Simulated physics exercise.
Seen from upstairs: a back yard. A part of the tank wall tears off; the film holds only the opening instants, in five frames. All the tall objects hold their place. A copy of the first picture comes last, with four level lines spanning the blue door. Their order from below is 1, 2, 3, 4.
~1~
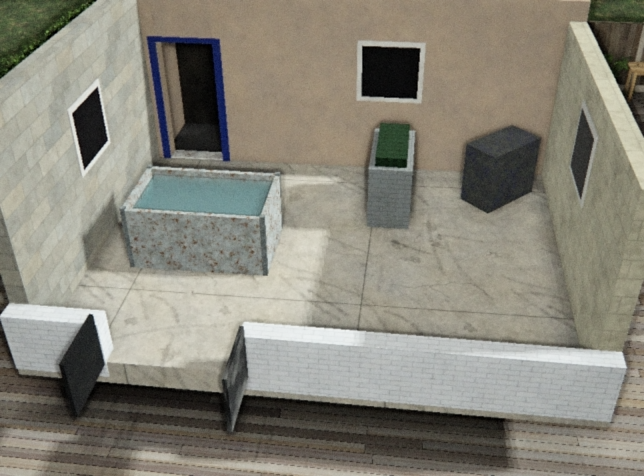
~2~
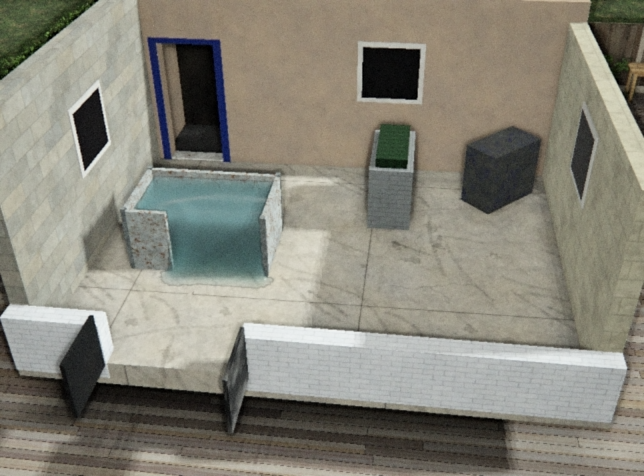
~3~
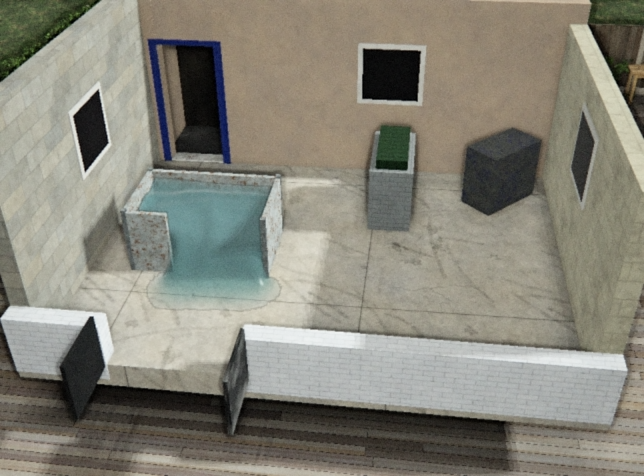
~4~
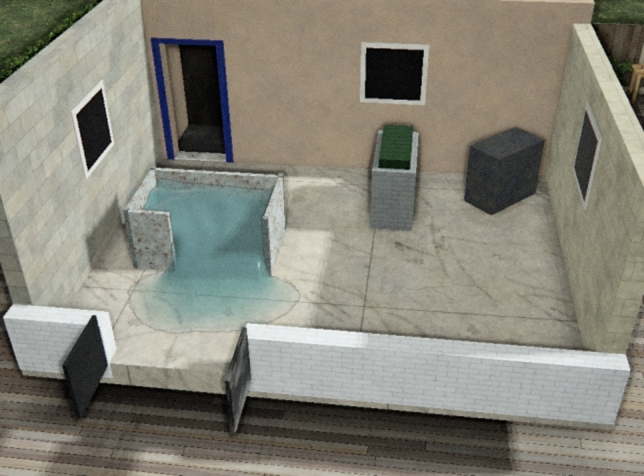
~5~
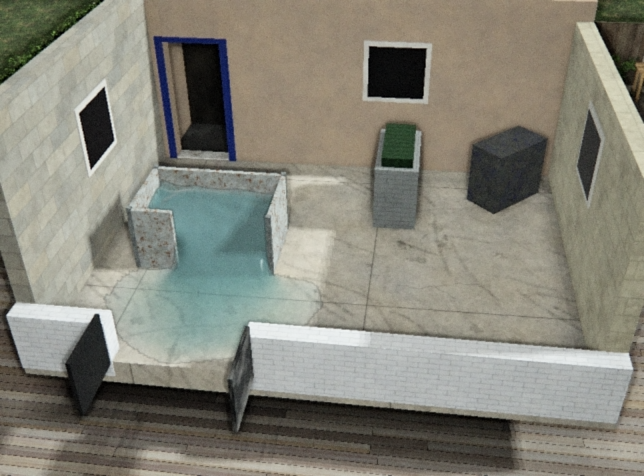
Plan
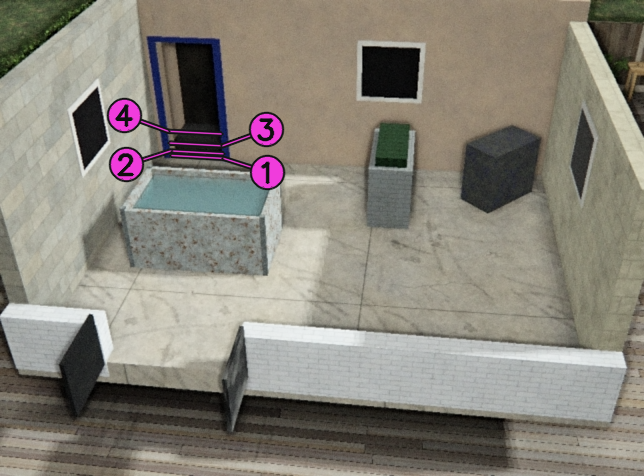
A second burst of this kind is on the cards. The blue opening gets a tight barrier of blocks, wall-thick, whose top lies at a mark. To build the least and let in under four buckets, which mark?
The limit is 1.
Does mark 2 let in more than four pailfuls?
No.
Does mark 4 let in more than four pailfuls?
No, not at all.
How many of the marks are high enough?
All of the four.
On the marked copy, 1 at (197, 156); 2 at (196, 152); 3 at (196, 144); 4 at (194, 132); from the bottom up 1, 2, 3, 4.
With 1, a splash gets over, under a bucket.
With 2, nothing gets over.
With 3, nothing gets over.
With 4, nothing gets over.
